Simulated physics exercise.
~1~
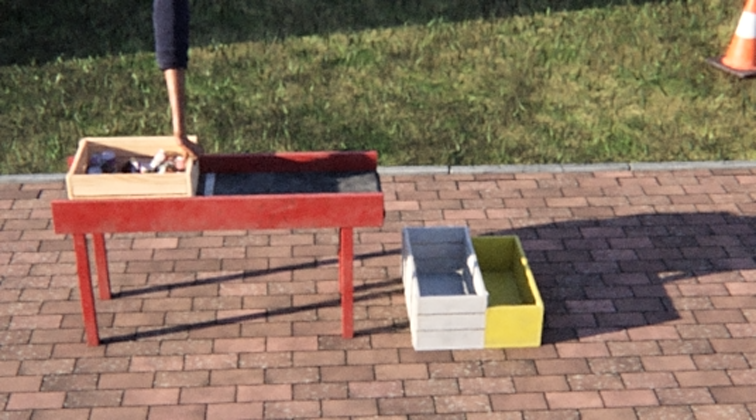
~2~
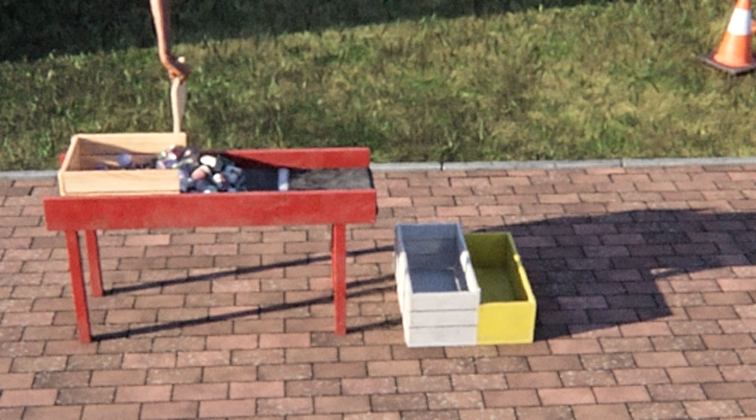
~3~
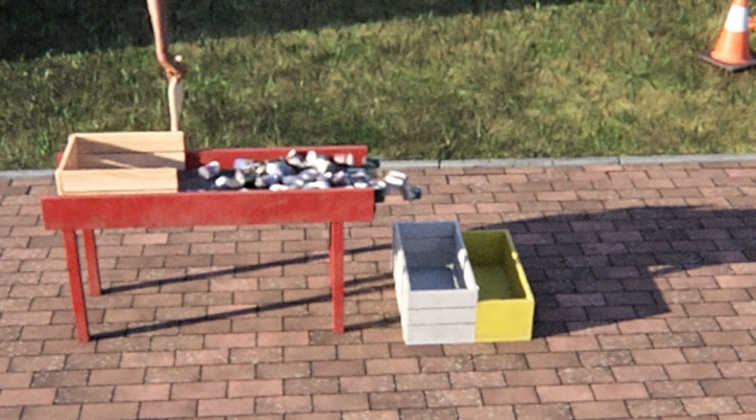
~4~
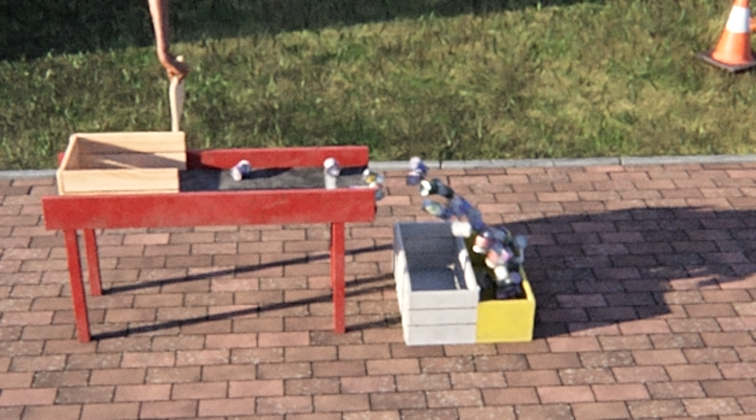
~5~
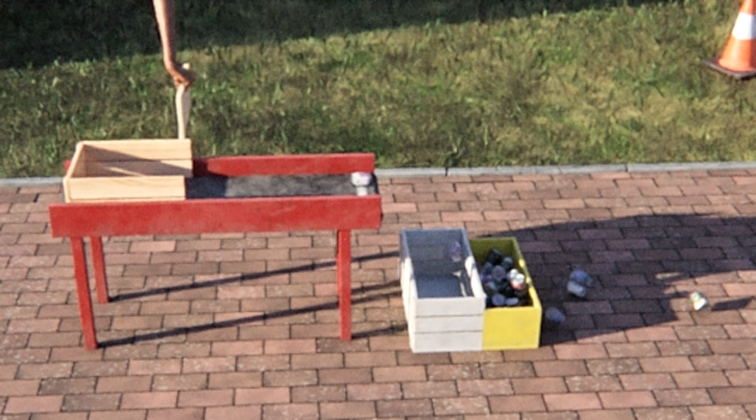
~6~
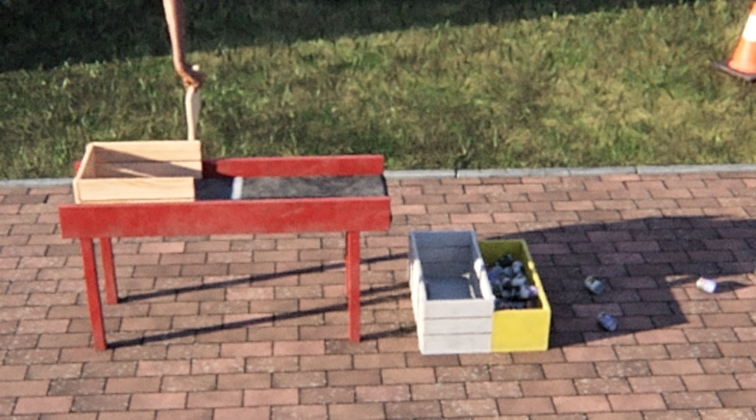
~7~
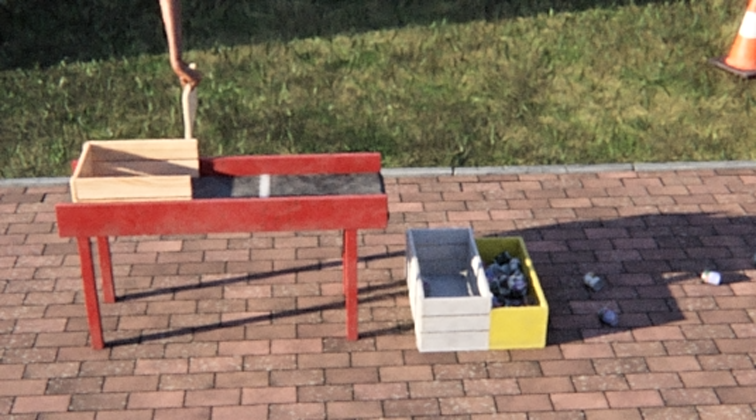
A hand lifts a gate and tins ride right, most dropping into the yellow bin.
